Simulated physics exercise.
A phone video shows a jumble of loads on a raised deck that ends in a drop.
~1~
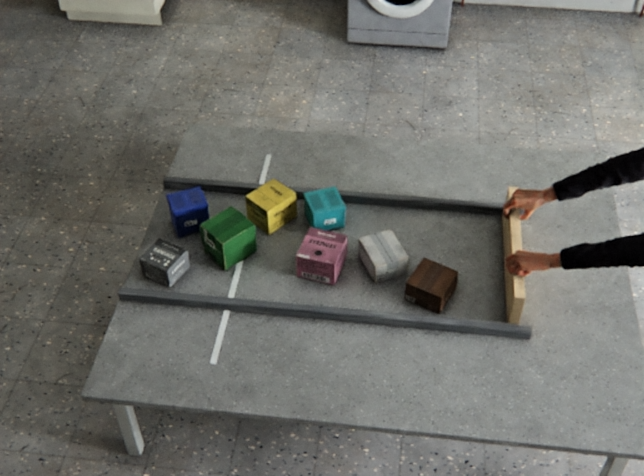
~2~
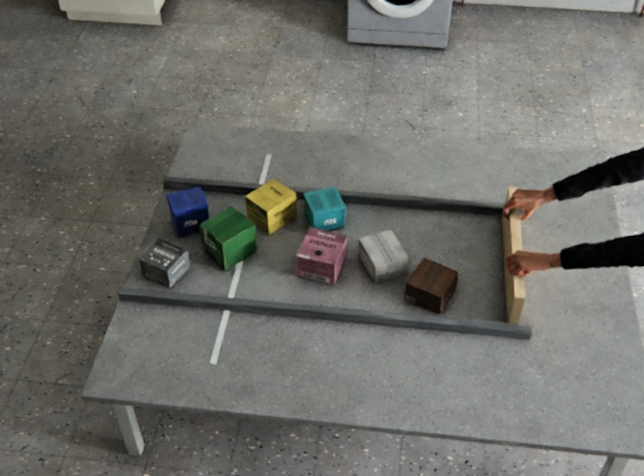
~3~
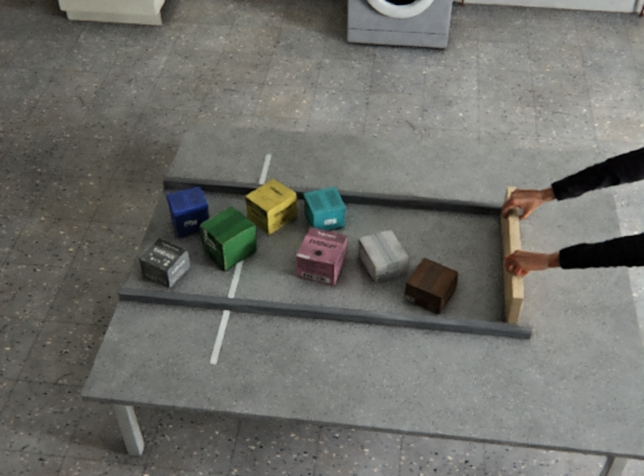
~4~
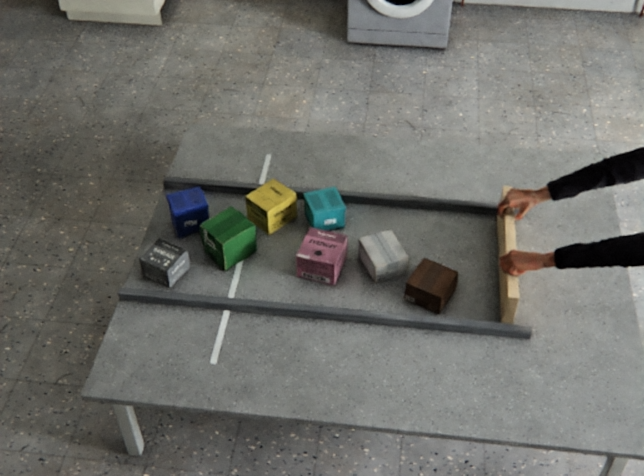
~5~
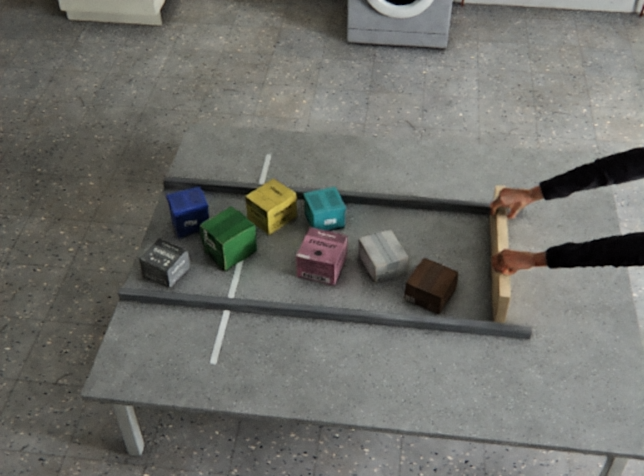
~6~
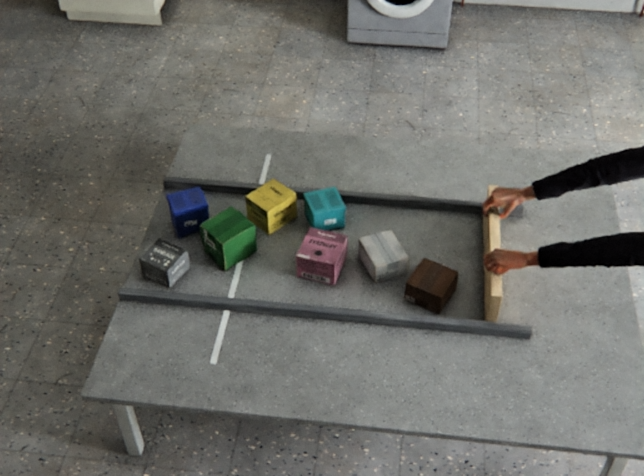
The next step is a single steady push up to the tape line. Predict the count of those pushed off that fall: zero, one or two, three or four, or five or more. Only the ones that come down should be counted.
Watching this, the number dropping off is nil.
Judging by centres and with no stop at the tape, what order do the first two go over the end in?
The green parcel leads and the blue tote comes second.
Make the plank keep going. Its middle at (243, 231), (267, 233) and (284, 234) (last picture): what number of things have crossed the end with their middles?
0; 0; 0.
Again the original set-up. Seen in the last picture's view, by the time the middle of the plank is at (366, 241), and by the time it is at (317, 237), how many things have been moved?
Tally: First 3; then 6.
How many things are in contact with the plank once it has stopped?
Contact count: 3.
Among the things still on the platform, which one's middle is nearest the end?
Nearest at the end: The green parcel.
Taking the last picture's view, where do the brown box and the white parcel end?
The first near (215, 276), the second near (227, 237).
Soon after, none off yet; grey box at rest near (165, 263); blue tote at rest near (189, 213); green parcel at rest near (229, 238).
At rest, the number that fall off is zero.
